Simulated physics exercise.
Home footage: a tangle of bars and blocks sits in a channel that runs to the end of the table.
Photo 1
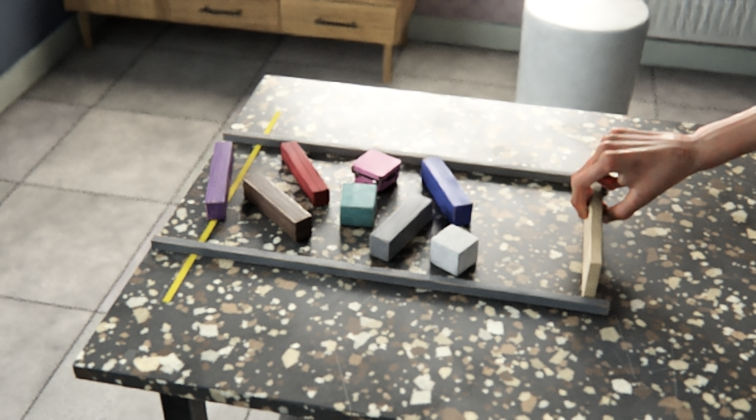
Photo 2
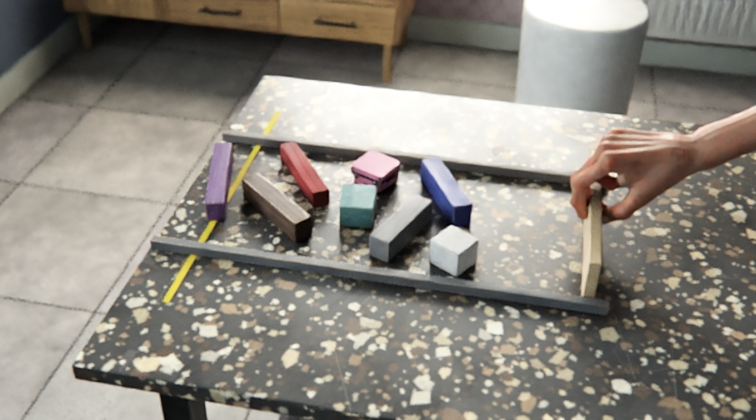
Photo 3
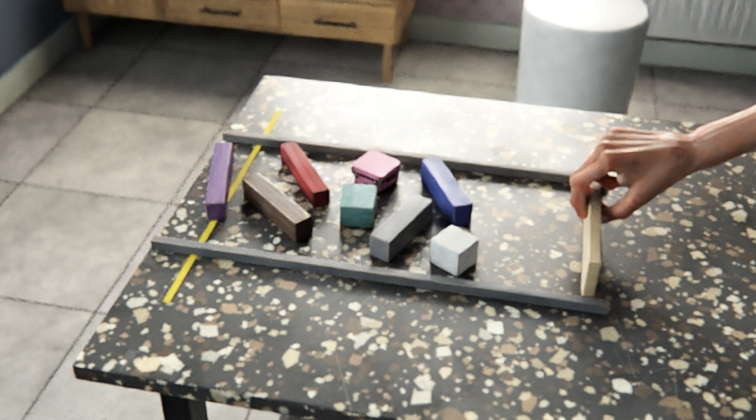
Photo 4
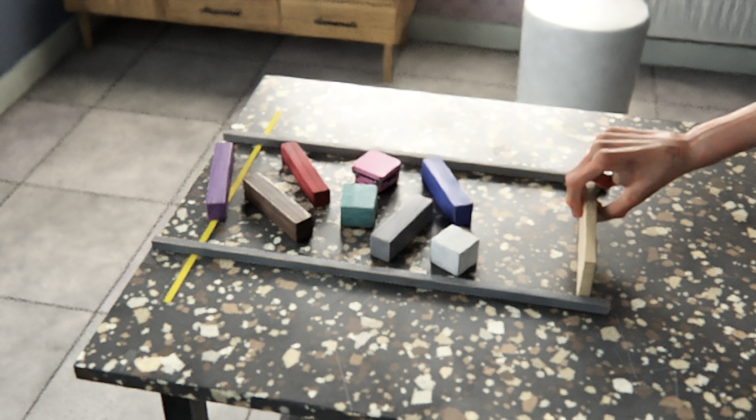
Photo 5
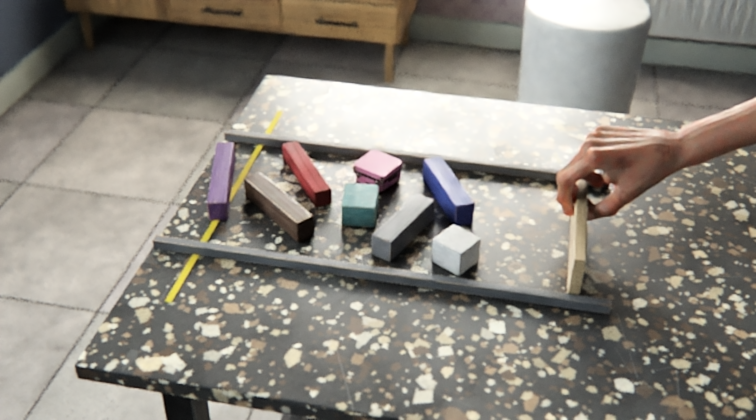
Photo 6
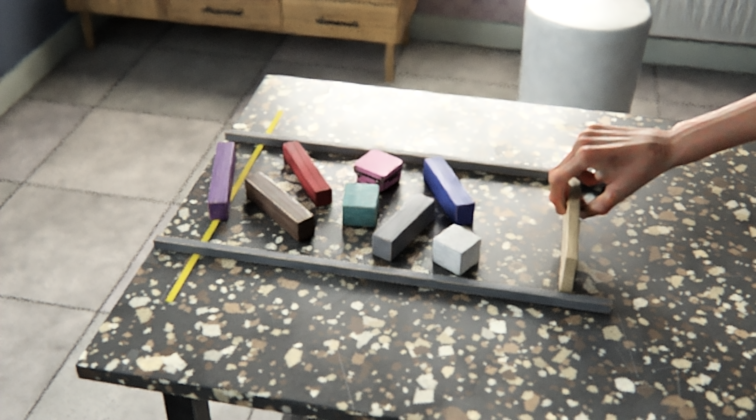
On a dark speckled tabletop in a tiled room, seen from above at an angle, two grey rails form a channel crossed by a yellow strip at the left. Purple, brown and red bars lie near it, with turquoise, pink, grey, blue and white pieces toward the middle. A hand at the right holds a pale board upright, still at first, then slides it slightly left while the pieces stay practically motionless.
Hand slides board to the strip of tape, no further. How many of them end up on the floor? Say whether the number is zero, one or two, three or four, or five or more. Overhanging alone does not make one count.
Fallen: Three or four.
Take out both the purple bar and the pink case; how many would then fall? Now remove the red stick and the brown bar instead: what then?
Result: 3 in the first case, with 2 in the second.
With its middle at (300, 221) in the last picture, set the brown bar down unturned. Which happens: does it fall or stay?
From that start it falls away.
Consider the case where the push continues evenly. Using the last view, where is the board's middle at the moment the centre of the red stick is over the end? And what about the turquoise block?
Around (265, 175), then around (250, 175).
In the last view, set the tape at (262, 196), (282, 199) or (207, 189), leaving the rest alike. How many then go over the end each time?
The counts would be 2, 1 and 6.
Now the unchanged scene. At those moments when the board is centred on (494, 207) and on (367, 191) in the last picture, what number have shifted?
Counting first: 0, next 7.
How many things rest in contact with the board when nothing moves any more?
Count: 2.
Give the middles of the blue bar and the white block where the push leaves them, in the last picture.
(236, 161) and (192, 220).
Soon after, none off yet; purple bar at rest near (222, 179); brown bar at rest near (279, 206); red stick at rest near (307, 173).
After that, none off yet; purple bar displaced a little near (204, 178); brown bar displaced a little near (234, 201); red stick displaced a little near (266, 165).
In the end, the number that fall off is three or four; gone, turquoise block, red stick, brown bar and purple bar.
